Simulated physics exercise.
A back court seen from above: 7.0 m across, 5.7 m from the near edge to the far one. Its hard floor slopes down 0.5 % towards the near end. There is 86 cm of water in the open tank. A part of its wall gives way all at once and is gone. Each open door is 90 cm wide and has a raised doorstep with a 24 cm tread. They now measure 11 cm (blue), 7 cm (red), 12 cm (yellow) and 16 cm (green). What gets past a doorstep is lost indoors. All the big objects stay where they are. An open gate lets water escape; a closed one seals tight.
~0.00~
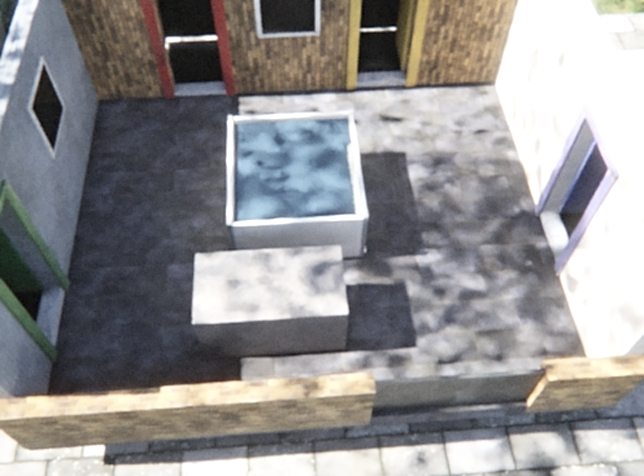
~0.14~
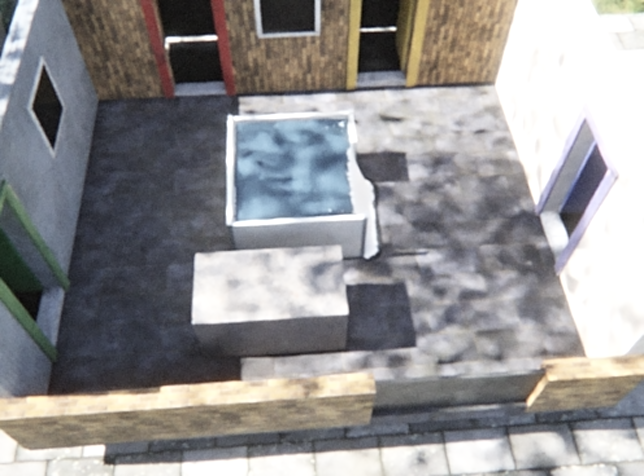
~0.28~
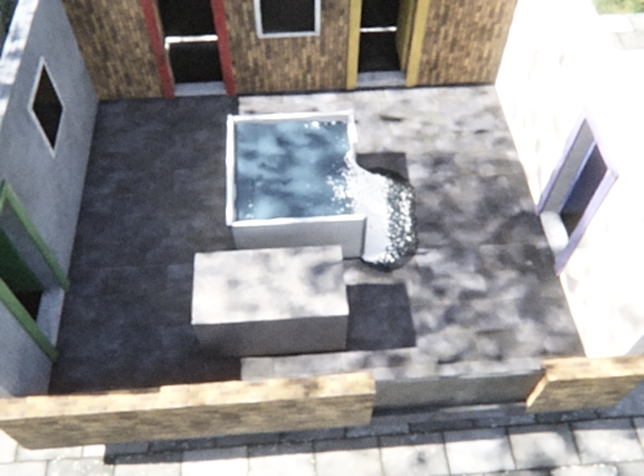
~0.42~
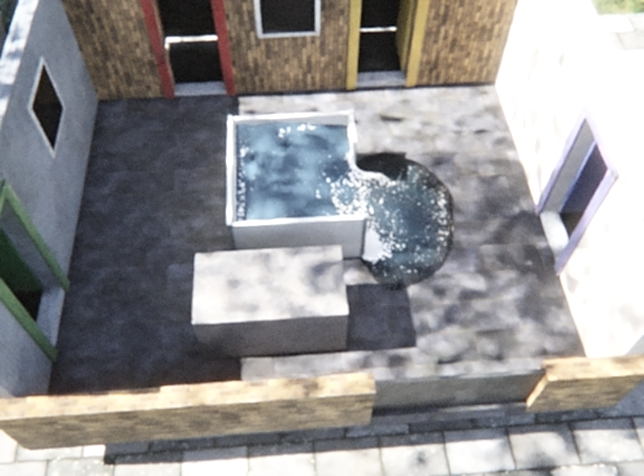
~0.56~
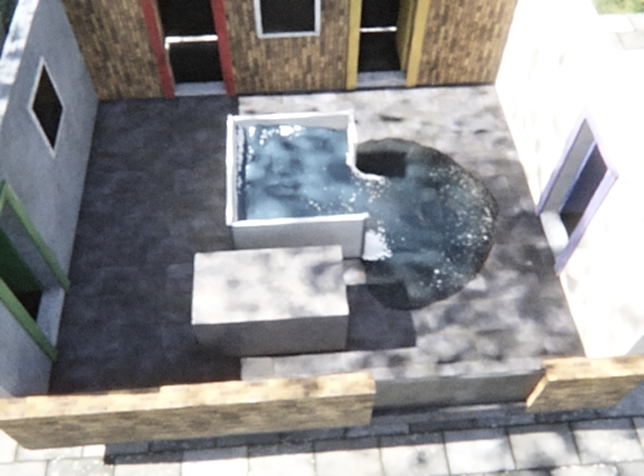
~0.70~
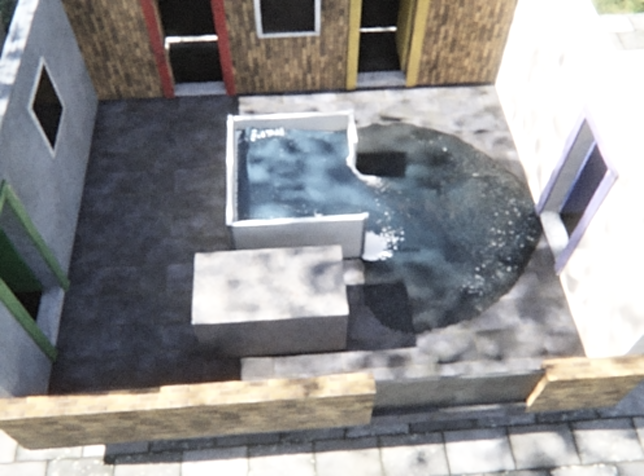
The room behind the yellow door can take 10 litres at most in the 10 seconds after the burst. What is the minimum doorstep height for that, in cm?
Some 5.5 cm above the ground.
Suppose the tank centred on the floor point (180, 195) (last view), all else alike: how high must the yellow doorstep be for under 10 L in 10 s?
Some 8.5 cm.
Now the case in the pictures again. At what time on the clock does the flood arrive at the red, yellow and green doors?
Arrival: Red 4.0 s, yellow 1.6 s, green 5.5 s.
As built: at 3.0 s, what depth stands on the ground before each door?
Depths in cm: Blue 24, red 0, yellow 8, green 0.
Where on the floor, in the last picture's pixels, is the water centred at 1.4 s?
Near (365, 211).
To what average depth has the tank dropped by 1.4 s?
Roughly 45 cm on average.
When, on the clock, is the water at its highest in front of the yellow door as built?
At about 2.8 s.
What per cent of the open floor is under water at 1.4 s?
About 35 per cent.
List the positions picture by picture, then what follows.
In the first frame, the open tank at (294, 168) is whole and still, 86 cm deep; the yellow door at (386, 40) is dry.
In the second frame, the front is at (374, 195), 0.3 m from the gap at (356, 203); 0.4 m2 of floor is wet, 86 cm left at the back.
In the third frame, the front is at (410, 206), 0.9 m from the gap at (355, 206); 1.3 m2 of floor is wet, 84 cm left at the back.
In the fourth frame, the front is at (448, 200), 1.5 m from the gap at (355, 207); 2.7 m2 of floor is wet, 77 cm left at the back.
In the fifth frame, water pours out at (355, 207) and has run 2.1 m, to (493, 207); about 7 cm deep outside, 74 cm at the back.
In the sixth frame, the gap is at (355, 207), the front 2.8 m out at (540, 221); the back of the open tank holds 72 cm; the yellow door at (386, 40), 2.9 m from the gap, is still 1.1 m from the nearest water.
After 1.4 s water covers 35 % of the floor, deepest (42 cm) near (527, 205); it has not reached the yellow door.
After 3.0 s water covers 45 % of the floor, deepest (29 cm) near (571, 384); 8 cm at the yellow door, 0 litres in over its 12 cm doorstep.
After 10.0 s water covers 100 % of the floor, deepest (14 cm) near (222, 213); 5 cm at the yellow door, 0 litres in over its 12 cm doorstep.
At the yellow door as built, the water arrived by 1.6 s and peaked near 9 cm at 2.8 s.
Run again over the same 10 s with other heights there, 20 litres in over 4.5 cm, 7 litres over 6 cm. The limit of 10 litres is kept from about 5.5 cm up.
